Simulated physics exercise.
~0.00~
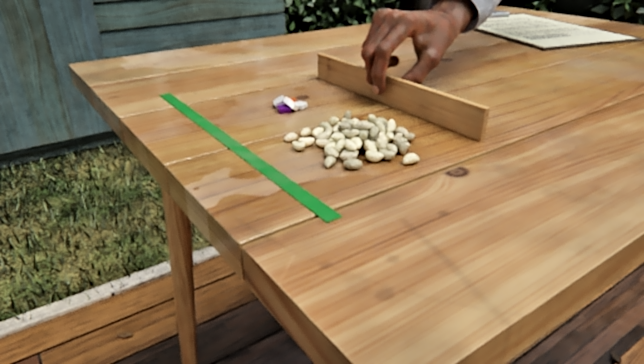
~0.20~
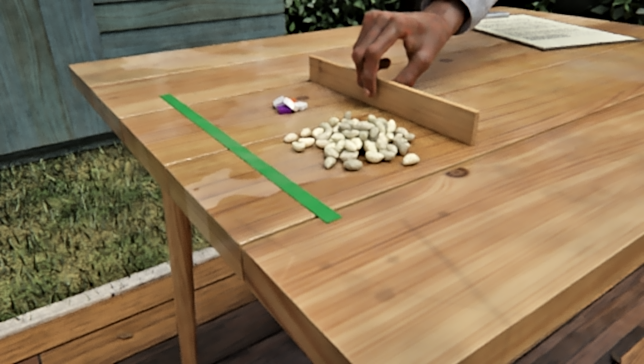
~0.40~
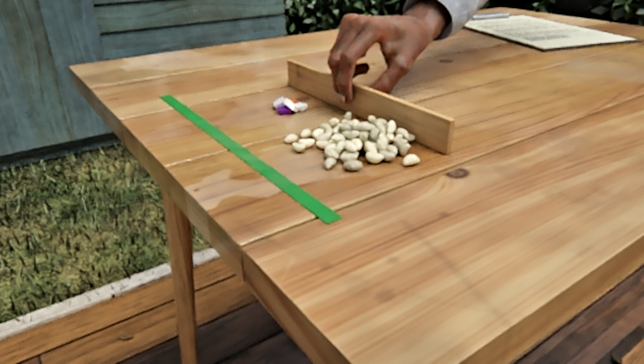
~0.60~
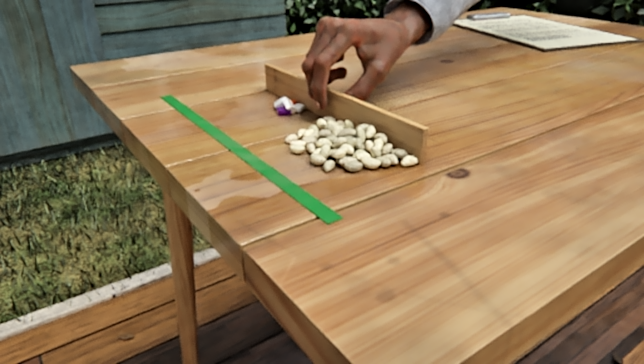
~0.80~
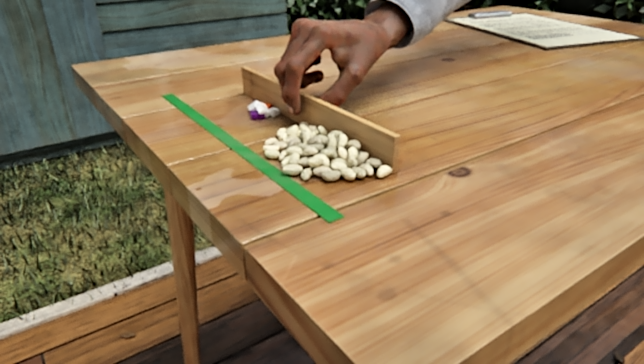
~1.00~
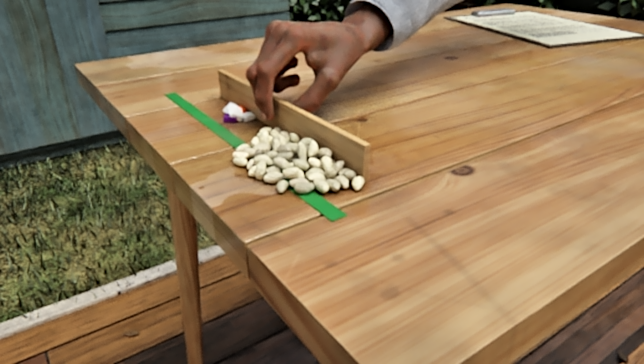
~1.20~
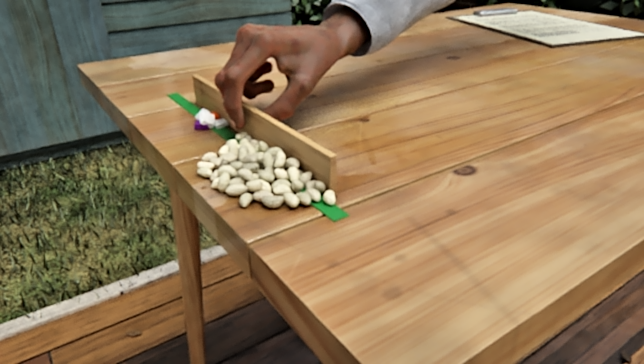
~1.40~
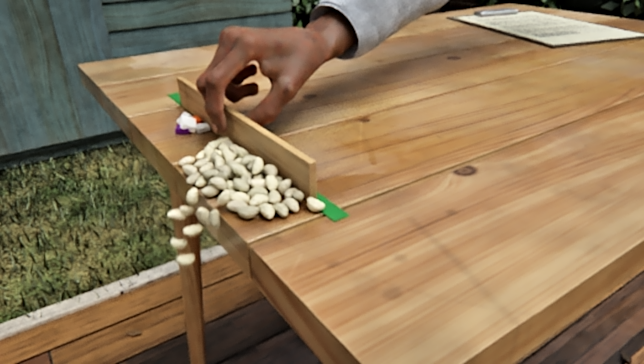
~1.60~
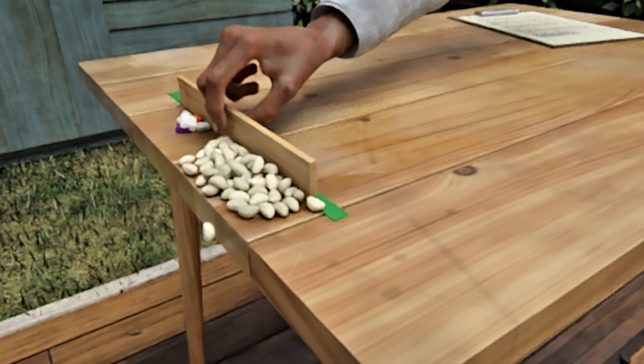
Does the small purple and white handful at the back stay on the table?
Yes, the back handful stays on the table near the edge. It is only the front handful of white beans that loses a few to the ground.
Hand pushing white beans and a smaller purple and white handful leftwards with a wooden strip, stopping at green tape as a few beans fall.
